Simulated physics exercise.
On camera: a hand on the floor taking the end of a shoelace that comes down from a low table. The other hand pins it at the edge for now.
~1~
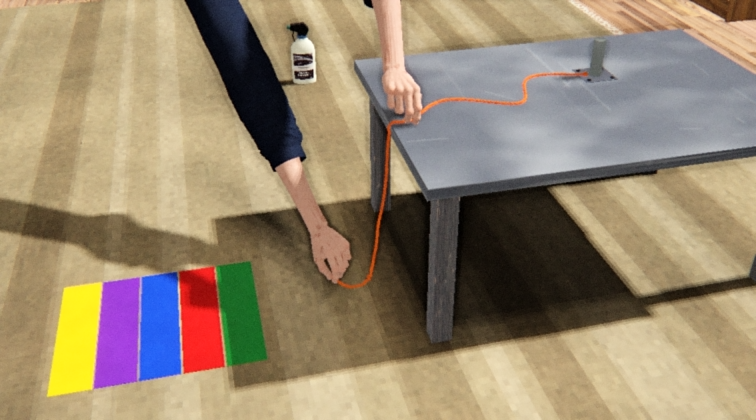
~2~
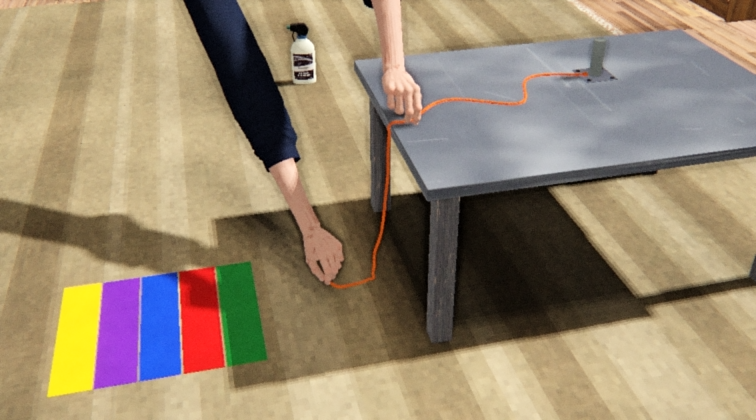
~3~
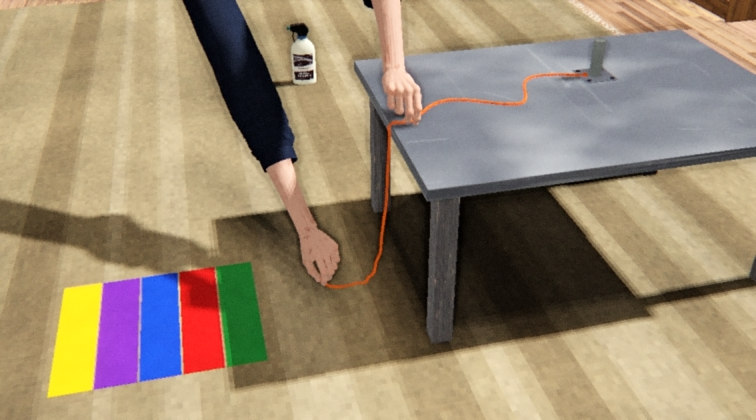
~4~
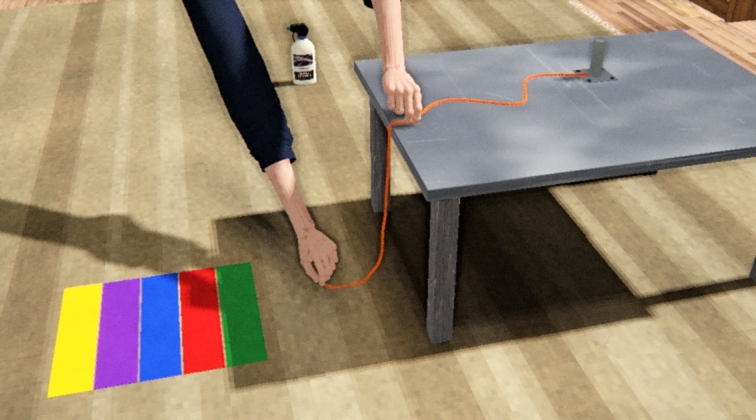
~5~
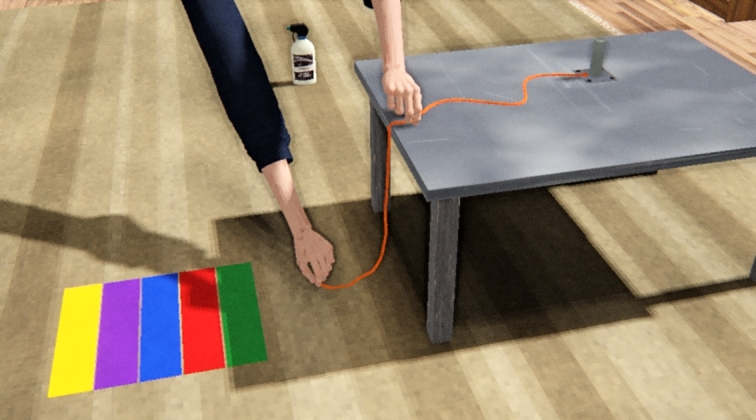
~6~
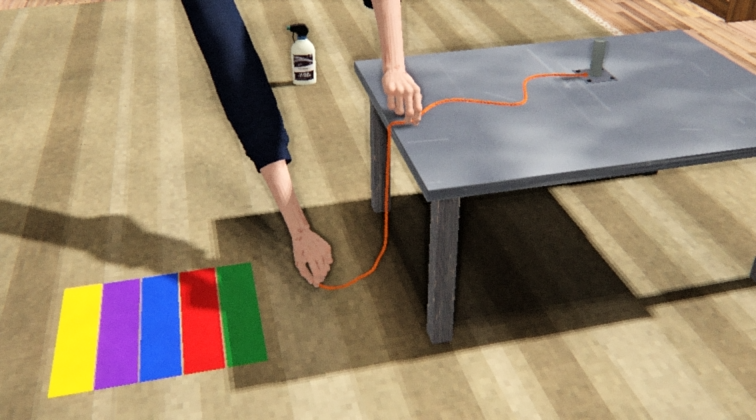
An orange shoelace runs across a low grey table, seen from above at an angle, and hangs over its left edge, where one hand pins it. The other hand, in a dark sleeve, holds its end near the striped floor and shifts slightly left, the hanging curve changing a little. Yellow, purple, blue, red and green strips lie at lower left, and a bottle stands behind, both still.
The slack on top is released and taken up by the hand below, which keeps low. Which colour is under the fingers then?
The end stops over the blue strip.
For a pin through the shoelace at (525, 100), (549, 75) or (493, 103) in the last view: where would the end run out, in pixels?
About (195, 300), (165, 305) and (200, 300).
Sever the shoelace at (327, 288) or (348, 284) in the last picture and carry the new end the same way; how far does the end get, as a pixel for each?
The places are (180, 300) and (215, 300).
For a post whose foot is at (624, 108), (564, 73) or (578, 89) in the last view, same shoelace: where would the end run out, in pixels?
The places are (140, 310), (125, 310) and (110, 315).
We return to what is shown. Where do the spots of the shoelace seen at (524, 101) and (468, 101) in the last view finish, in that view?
They go to (487, 97) and to (434, 108).
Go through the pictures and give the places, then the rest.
The first picture shows end (333, 278); green (244, 343); red (203, 350); blue (160, 357); purple (116, 364); yellow (72, 371).
The second picture shows end (325, 280); shoelace through (550, 75) (524, 101) (448, 100) (394, 124) (385, 199) (374, 264).
The third picture shows end (322, 281).
The fourth picture shows end (320, 281); shoelace through (550, 75) (524, 101) (448, 100) (394, 124) (386, 199) (378, 264).
The fifth picture shows end (316, 282).
The sixth picture shows end (314, 282); shoelace through (550, 75) (524, 101) (448, 101) (394, 124) (386, 200) (376, 265).
A little later, end near (214, 298); over red.
Next, end near (178, 303); over blue.
When it is tight, end near (156, 306); over blue. It gets as far as the blue strip.
